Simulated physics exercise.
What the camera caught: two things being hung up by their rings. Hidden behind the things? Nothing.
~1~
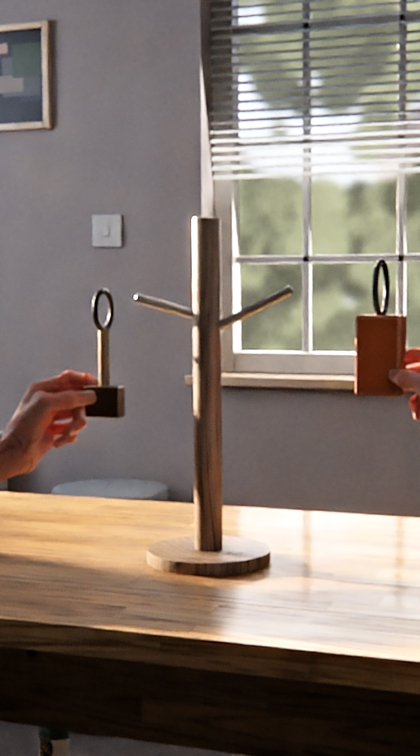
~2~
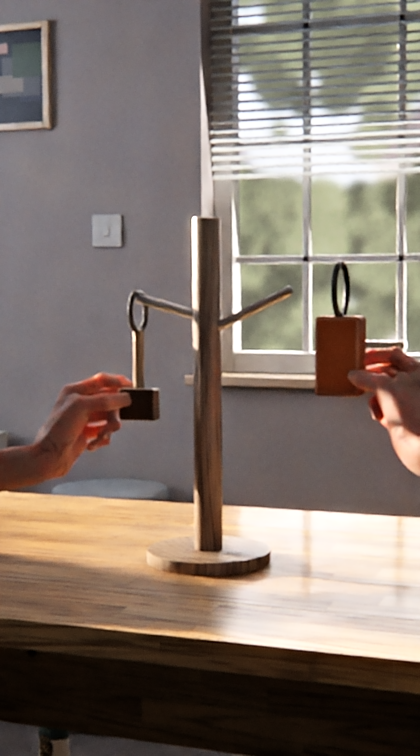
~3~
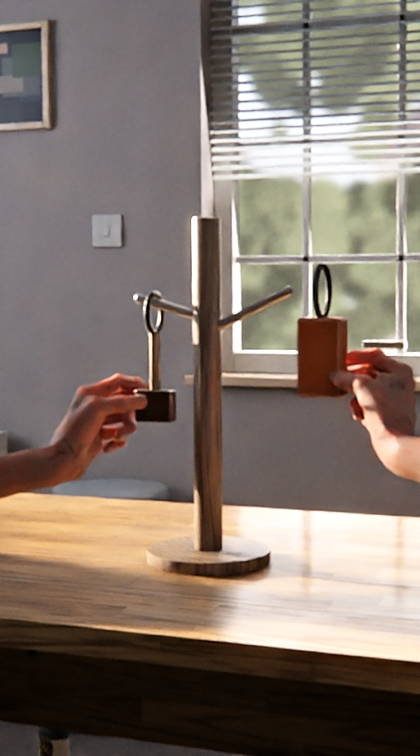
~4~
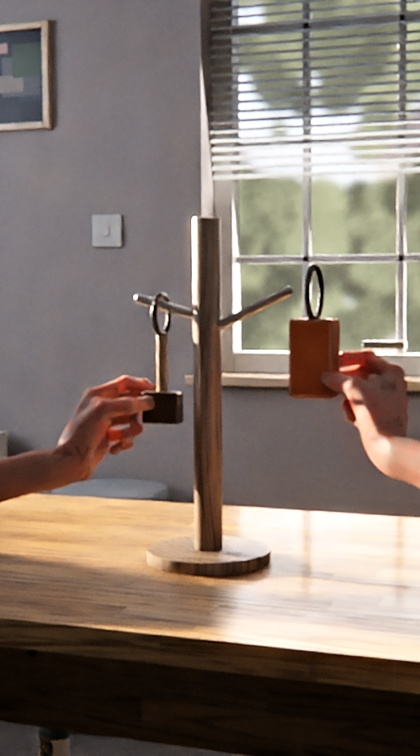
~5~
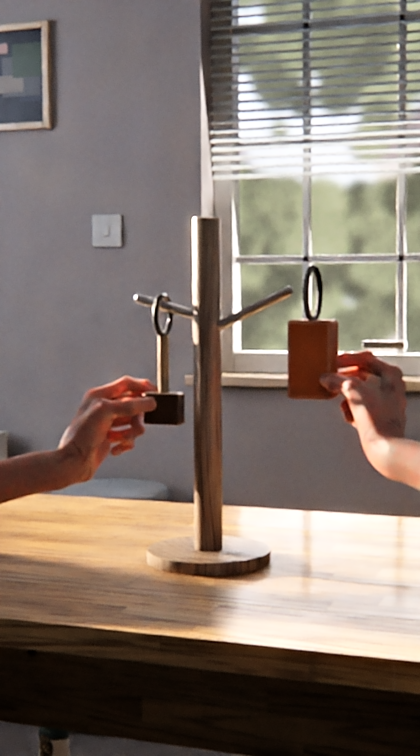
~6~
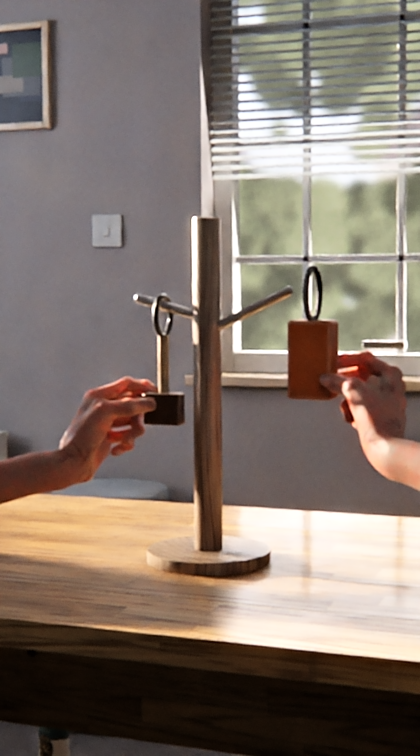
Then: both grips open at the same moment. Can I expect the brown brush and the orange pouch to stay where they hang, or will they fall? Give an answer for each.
You can expect this: The brown brush stays where it hangs, the orange pouch falls.
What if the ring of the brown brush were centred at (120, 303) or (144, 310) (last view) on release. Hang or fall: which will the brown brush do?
Log, two runs: Gives way / is held fast.
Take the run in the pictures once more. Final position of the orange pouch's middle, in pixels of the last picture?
End position, centre: Approx. (313, 504).
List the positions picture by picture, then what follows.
The first picture shows still on the way; brown brush (104, 353); orange pouch (381, 327); peg stand (213, 391).
The second picture shows still on the way; orange pouch (340, 328); peg stand (213, 391).
The third picture shows still on the way; brown brush (155, 356); peg stand (213, 391).
The fourth picture shows still on the way; orange pouch (314, 330); peg stand (213, 391).
The fifth picture shows still on the way; brown brush (163, 358); peg stand (213, 391).
The sixth picture shows in place, still held; brown brush (163, 359); orange pouch (313, 332); peg stand (213, 391).
Then, 0.18 s past the last view, brown brush moving near (167, 362); orange pouch in the air near (313, 409).
Finally, the brown brush stays on its peg, near (178, 365); the orange pouch falls off, near (313, 503).
